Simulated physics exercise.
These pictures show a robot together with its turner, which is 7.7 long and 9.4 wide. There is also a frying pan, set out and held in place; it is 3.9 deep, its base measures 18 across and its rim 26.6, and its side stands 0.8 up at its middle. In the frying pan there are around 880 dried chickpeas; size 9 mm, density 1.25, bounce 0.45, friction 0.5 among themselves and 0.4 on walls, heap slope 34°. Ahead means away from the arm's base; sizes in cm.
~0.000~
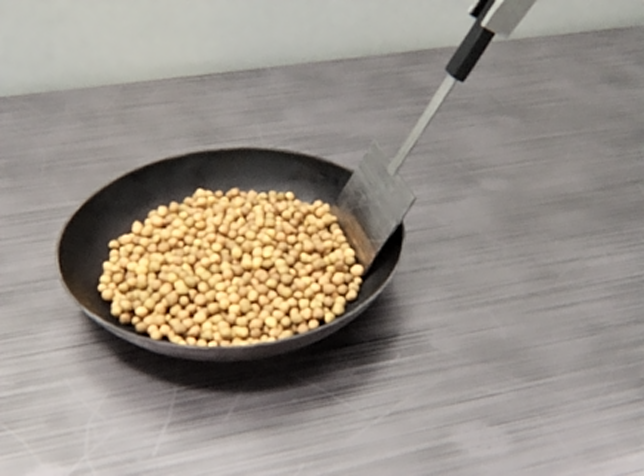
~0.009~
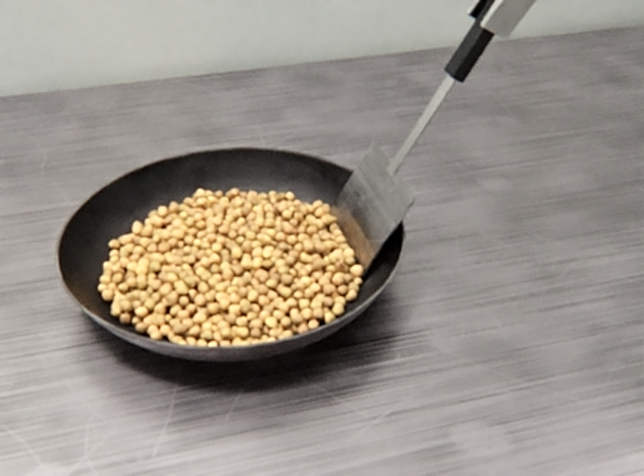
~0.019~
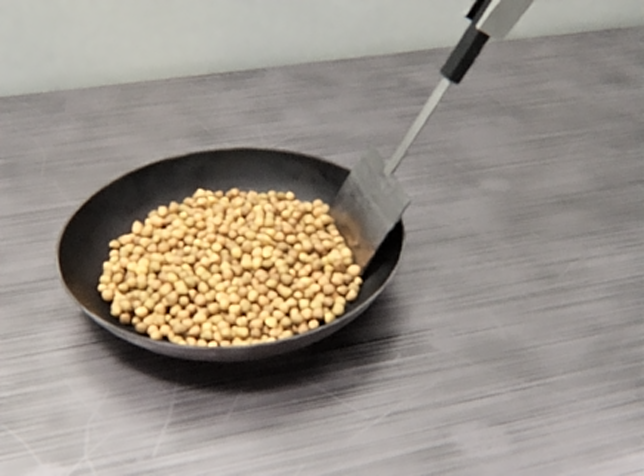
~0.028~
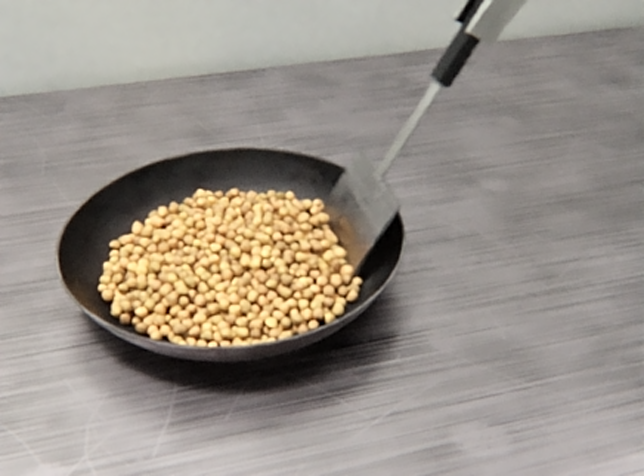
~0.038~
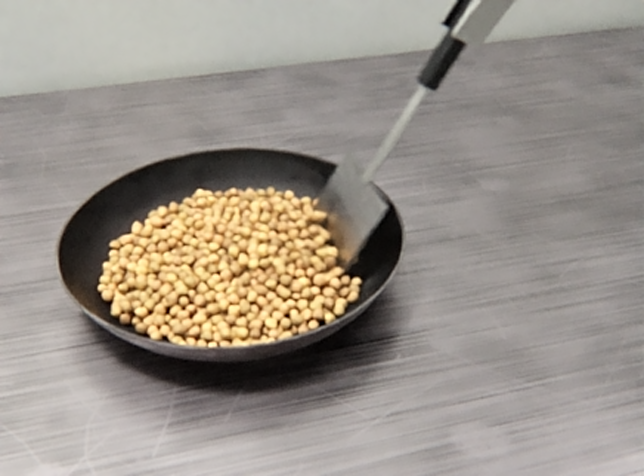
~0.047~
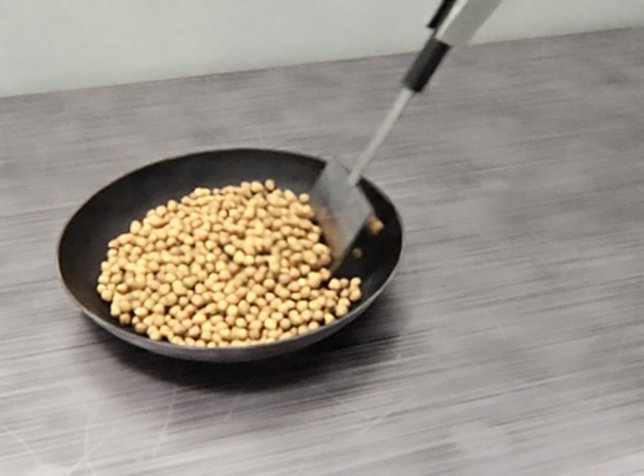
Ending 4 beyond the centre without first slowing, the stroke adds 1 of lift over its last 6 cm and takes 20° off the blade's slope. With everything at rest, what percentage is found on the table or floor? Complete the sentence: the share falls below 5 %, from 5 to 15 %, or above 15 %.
The share falls below 5 %.
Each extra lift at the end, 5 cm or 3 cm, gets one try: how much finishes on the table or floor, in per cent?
Roughly 15 per cent, then 10 per cent.
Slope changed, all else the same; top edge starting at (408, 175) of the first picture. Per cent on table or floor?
Around 0 percent ends up on the table or floor.
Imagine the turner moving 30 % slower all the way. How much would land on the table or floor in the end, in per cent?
Approx. 0 per cent.
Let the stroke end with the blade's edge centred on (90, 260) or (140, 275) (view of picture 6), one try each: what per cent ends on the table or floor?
Around 40 per cent for the first try and 15 per cent for the second.
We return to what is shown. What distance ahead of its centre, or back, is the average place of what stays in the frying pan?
Offset forward: Around 5.5 cm.
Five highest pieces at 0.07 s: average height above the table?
Height: Some 6 cm.
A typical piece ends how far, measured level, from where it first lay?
It comes to some 5 cm.
After 0.07 s, sloping 58°, highest piece 7 above the table; 875 in the frying pan, 2 on the blade or in flight.
After 0.09 s, sloping 52°, highest piece 9 above the table; 875 in the frying pan, 2 on the blade or in flight.
After 0.30 s, sloping 39°, highest piece 10 above the table; 856 in the frying pan, 14 on the table or floor, 7 on the blade or in flight.
After 1.35 s, sloping 39°, highest piece 5 above the table; 856 in the frying pan, 21 on the table or floor.
At rest, 856 in the frying pan, 21 on the table or floor. That is 2 % on the table or floor.
